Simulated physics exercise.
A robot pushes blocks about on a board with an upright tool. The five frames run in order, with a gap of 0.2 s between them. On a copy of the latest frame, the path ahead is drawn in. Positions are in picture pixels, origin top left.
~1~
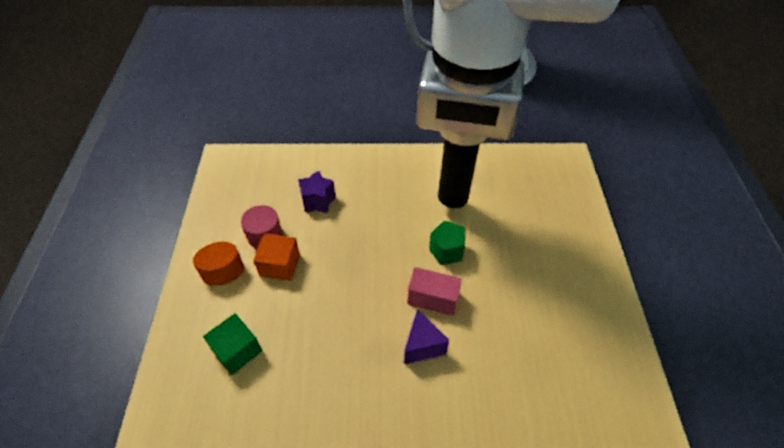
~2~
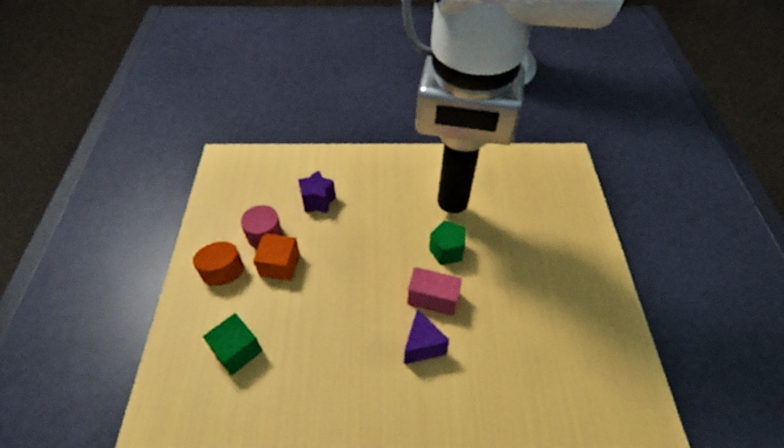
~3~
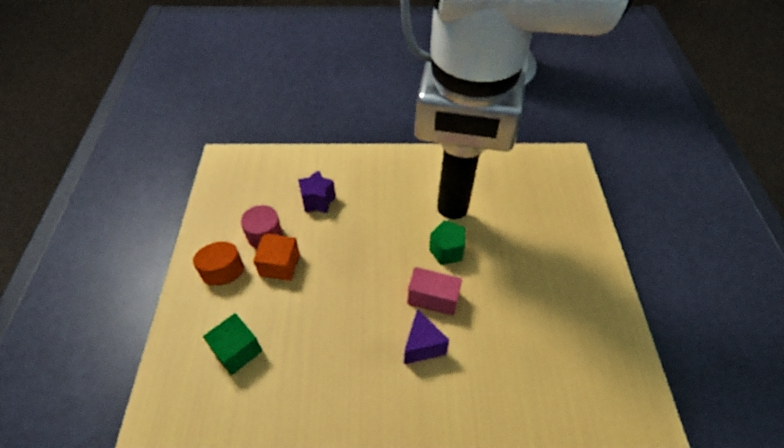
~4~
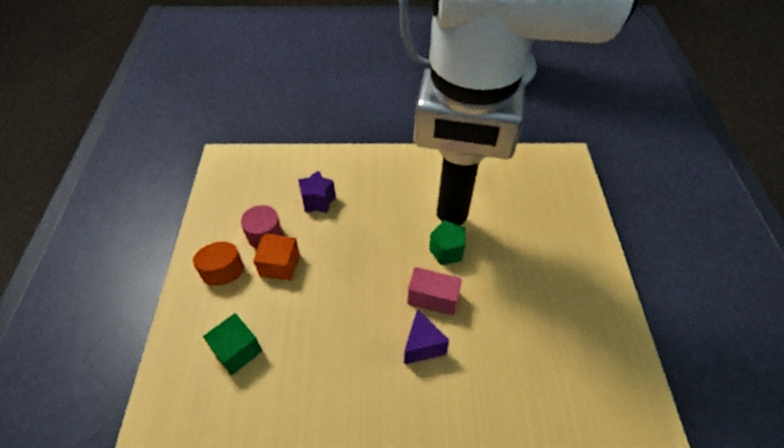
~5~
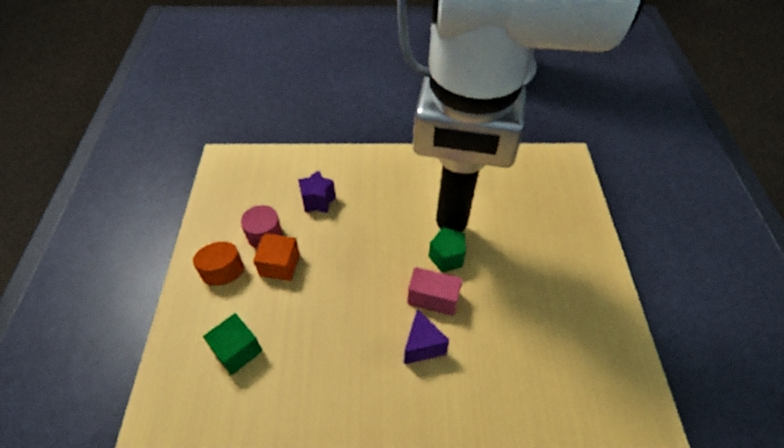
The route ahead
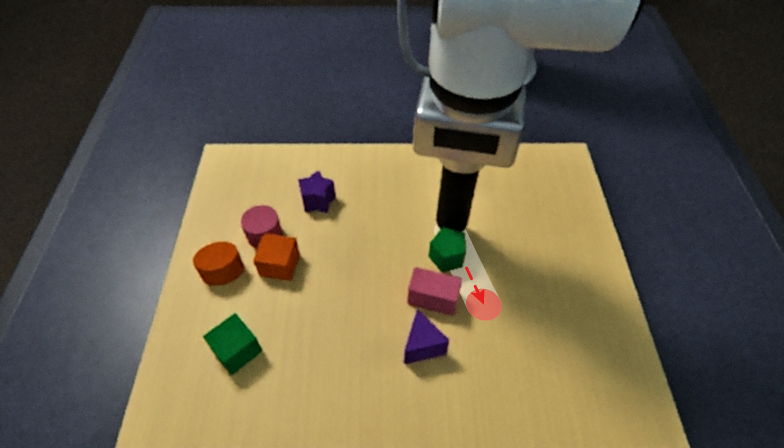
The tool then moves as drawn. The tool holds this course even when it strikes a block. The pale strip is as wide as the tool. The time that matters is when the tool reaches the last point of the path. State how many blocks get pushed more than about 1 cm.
I count three at least.
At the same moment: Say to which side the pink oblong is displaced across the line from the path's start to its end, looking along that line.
The answer is right.
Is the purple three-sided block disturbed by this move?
Shifted out of place.
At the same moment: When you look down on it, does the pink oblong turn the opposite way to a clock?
In short: No.
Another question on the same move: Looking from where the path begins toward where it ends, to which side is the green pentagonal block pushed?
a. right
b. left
The one that fits is a, right.
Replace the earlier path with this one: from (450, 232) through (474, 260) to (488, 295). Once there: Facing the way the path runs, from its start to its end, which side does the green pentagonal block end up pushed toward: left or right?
It is displaced to the right.
The line goes straight from (450, 232) to (484, 304).
On the path given first. One third of the way, tool at (463, 245); pink oblong at (434, 291); green pentagonal block at (454, 267), turned 15° clockwise.
Two thirds of the way, tool at (475, 270); purple three-sided block at (420, 339); pink oblong at (432, 307), turned 45° clockwise; green pentagonal block at (461, 291), turned 25° clockwise.
At the end, tool at (487, 295); purple three-sided block at (408, 350), turned 25° clockwise; pink oblong at (430, 322), turned 60° clockwise; green pentagonal block at (465, 316), turned 45° clockwise.
